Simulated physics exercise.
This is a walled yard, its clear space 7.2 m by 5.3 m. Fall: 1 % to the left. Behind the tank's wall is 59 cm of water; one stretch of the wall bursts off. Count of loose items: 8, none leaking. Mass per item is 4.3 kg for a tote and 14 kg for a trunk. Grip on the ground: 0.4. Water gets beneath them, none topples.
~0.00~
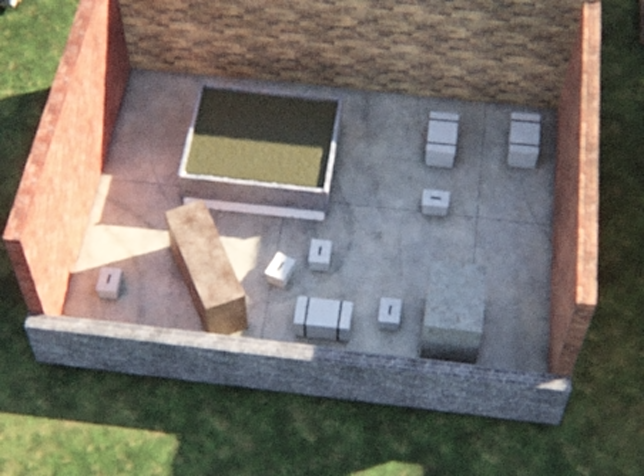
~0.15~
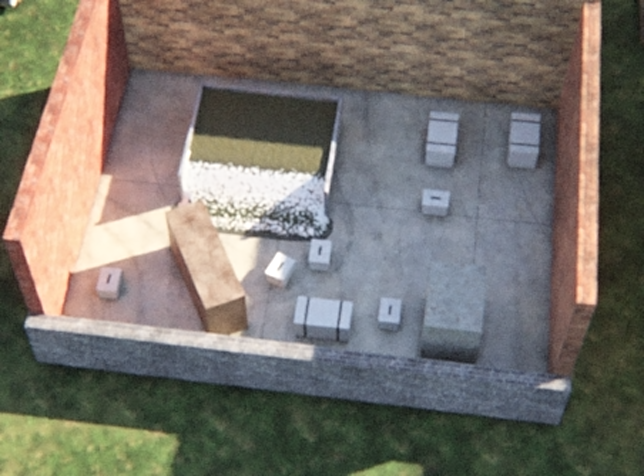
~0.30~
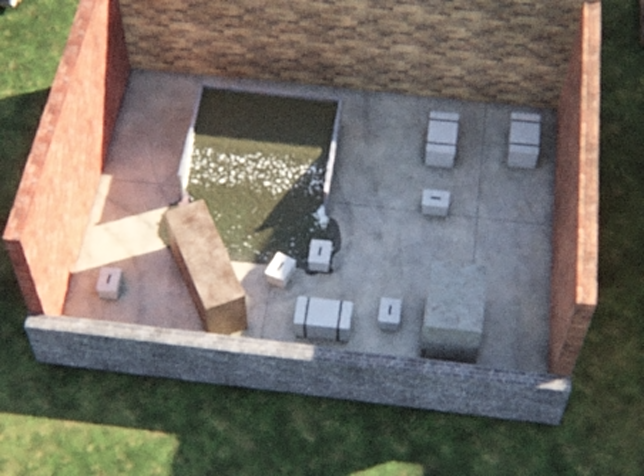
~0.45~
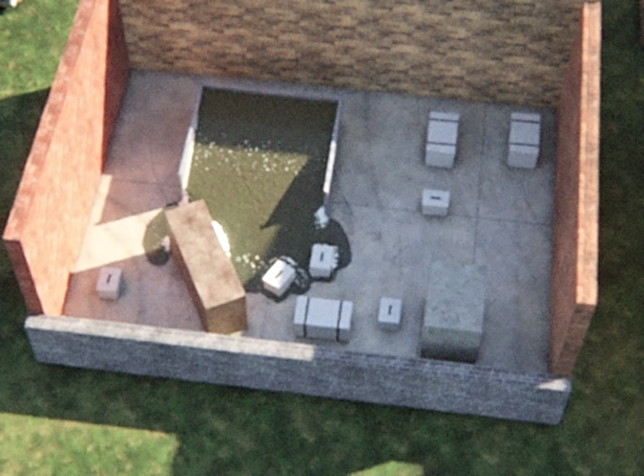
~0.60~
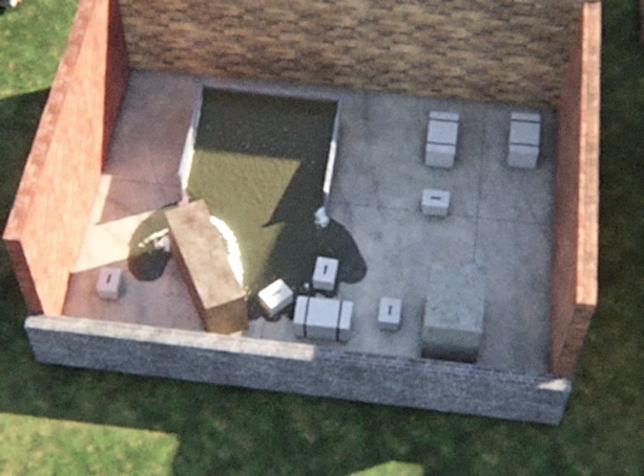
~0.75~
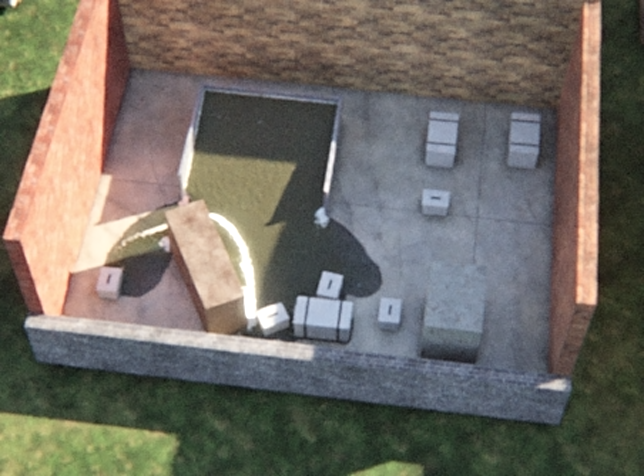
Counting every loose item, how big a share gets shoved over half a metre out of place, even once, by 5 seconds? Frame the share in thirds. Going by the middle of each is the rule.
By the time shown, two thirds or over will have gone that far.
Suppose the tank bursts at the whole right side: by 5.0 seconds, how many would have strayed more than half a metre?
That would give 4.
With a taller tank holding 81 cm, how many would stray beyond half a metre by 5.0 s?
Under that setup the answer is 8.
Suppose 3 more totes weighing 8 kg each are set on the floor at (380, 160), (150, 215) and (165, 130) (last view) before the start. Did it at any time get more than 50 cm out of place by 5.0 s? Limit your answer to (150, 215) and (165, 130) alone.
First exceeds it, then falls shy.
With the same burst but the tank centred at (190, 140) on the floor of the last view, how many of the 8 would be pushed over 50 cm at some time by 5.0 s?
That gives 6 of them.
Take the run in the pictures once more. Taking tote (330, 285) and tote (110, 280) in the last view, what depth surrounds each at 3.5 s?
First about 7 cm, second about 10 cm.
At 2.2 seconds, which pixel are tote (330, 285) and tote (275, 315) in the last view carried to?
Estimated pixels: (393, 314) and (229, 334).
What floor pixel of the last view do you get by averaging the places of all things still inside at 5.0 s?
Centre of the remaining things: Roughly (364, 193).
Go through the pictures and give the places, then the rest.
The first frame shows a tote at (281, 266) rests on the ground; a tote at (320, 251) rests on the ground; water covers 4.0 m2; 0 of 8 have shifted.
The second frame shows a tote at (281, 266), on the bottom; a tote at (320, 251) rests on the ground; 5.1 m2 under water; 0 of 8 have shifted.
The third frame shows a tote at (281, 266) rests on the ground; a tote at (320, 251) rests on the ground; water covers 6.3 m2; 0 of 8 have shifted.
The fourth frame shows a tote at (279, 274), on the bottom, 14 cm from its start; a tote at (322, 257) rests on the ground, 11 cm from its start; 7.3 m2 under water; 2 of 8 have shifted.
The fifth frame shows a tote at (276, 294) rests on the ground, 49 cm from its start; a tote at (326, 270) rests on the ground, 35 cm from its start; water covers 8.4 m2; 2 of 8 have shifted.
The sixth frame shows a tote at (273, 315) rests on the ground, 86 cm from its start; a tote at (330, 285), on the bottom, 62 cm from its start; 9.6 m2 under water; 2 of 8 have shifted.
After 1.1 s 2 of 8 are over 50 cm from their spots; 1 afloat.
After 2.2 s 4 of 8 are over 50 cm from their spots; 5 afloat.
After 3.5 s 6 of 8 are over 50 cm from their spots; 4 afloat.
After 5.0 s 6 of 8 are over 50 cm from their spots, and 6 have been at some point; 5 afloat.
